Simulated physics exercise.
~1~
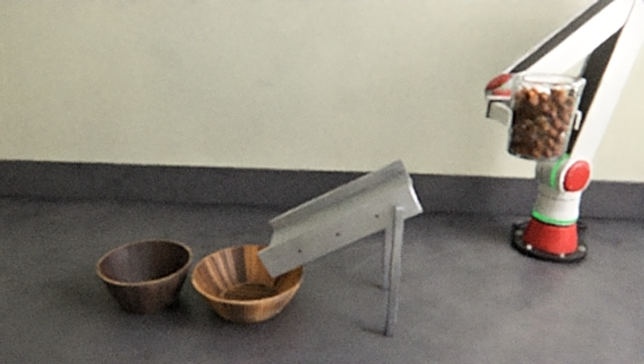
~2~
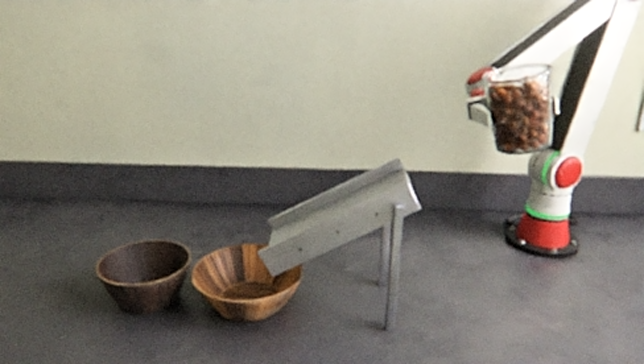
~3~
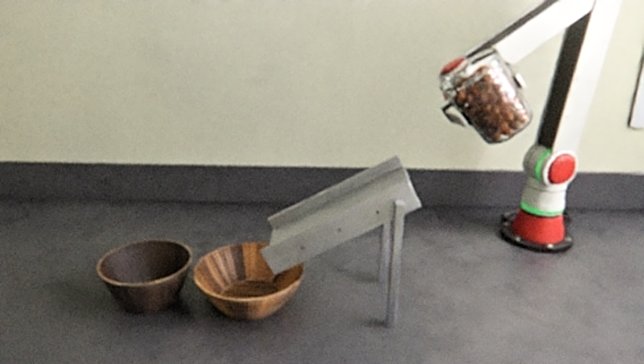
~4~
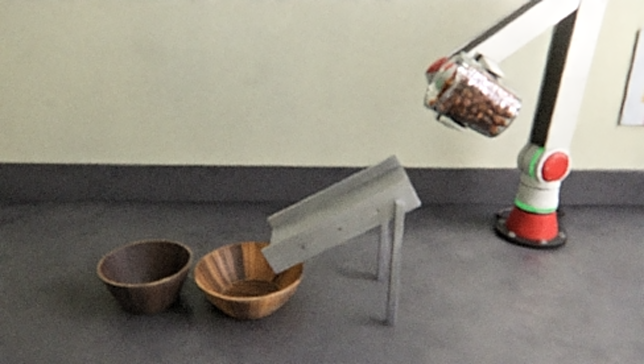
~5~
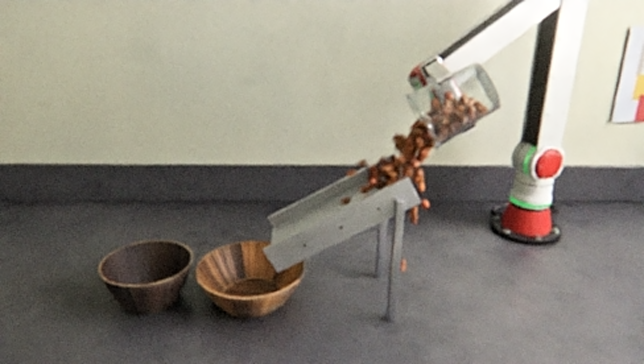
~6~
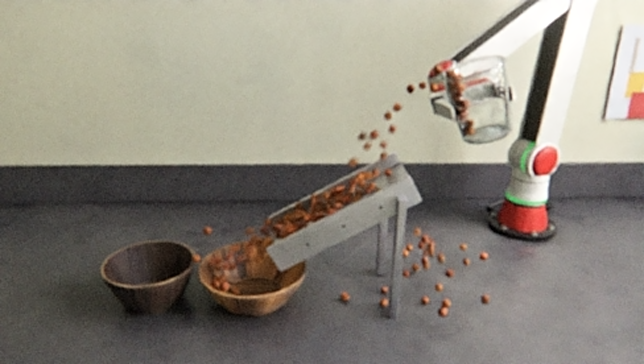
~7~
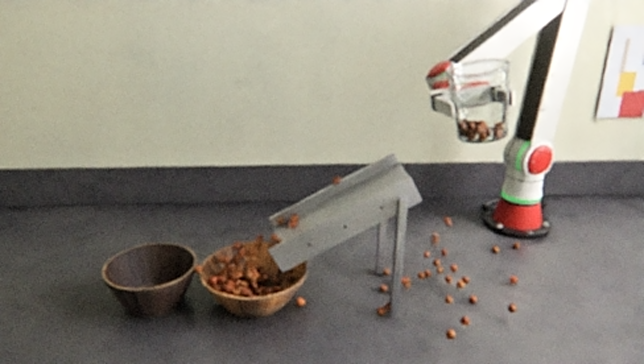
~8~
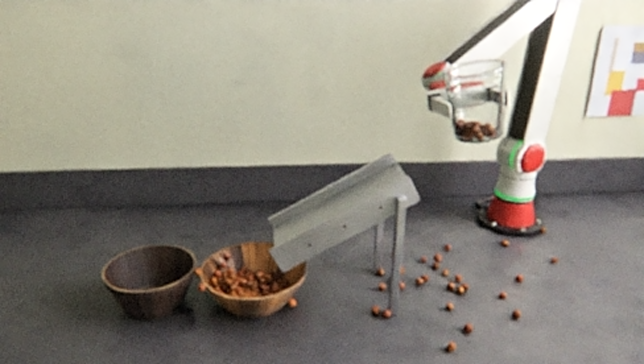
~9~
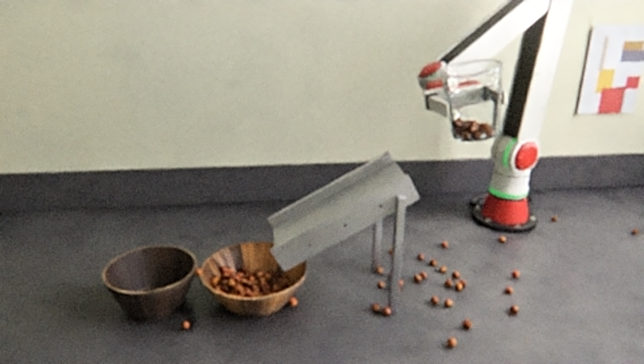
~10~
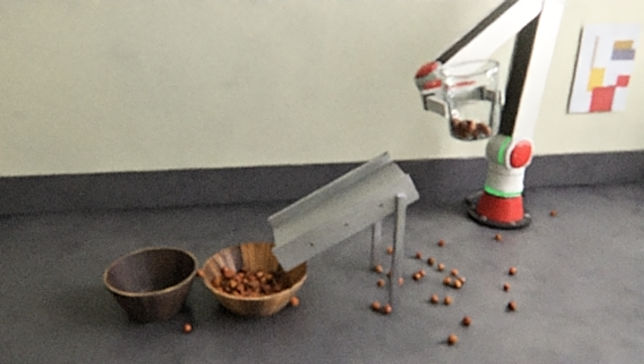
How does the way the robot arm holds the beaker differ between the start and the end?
At the start the arm holds the beaker upright, and at the end it holds it leaning slightly.
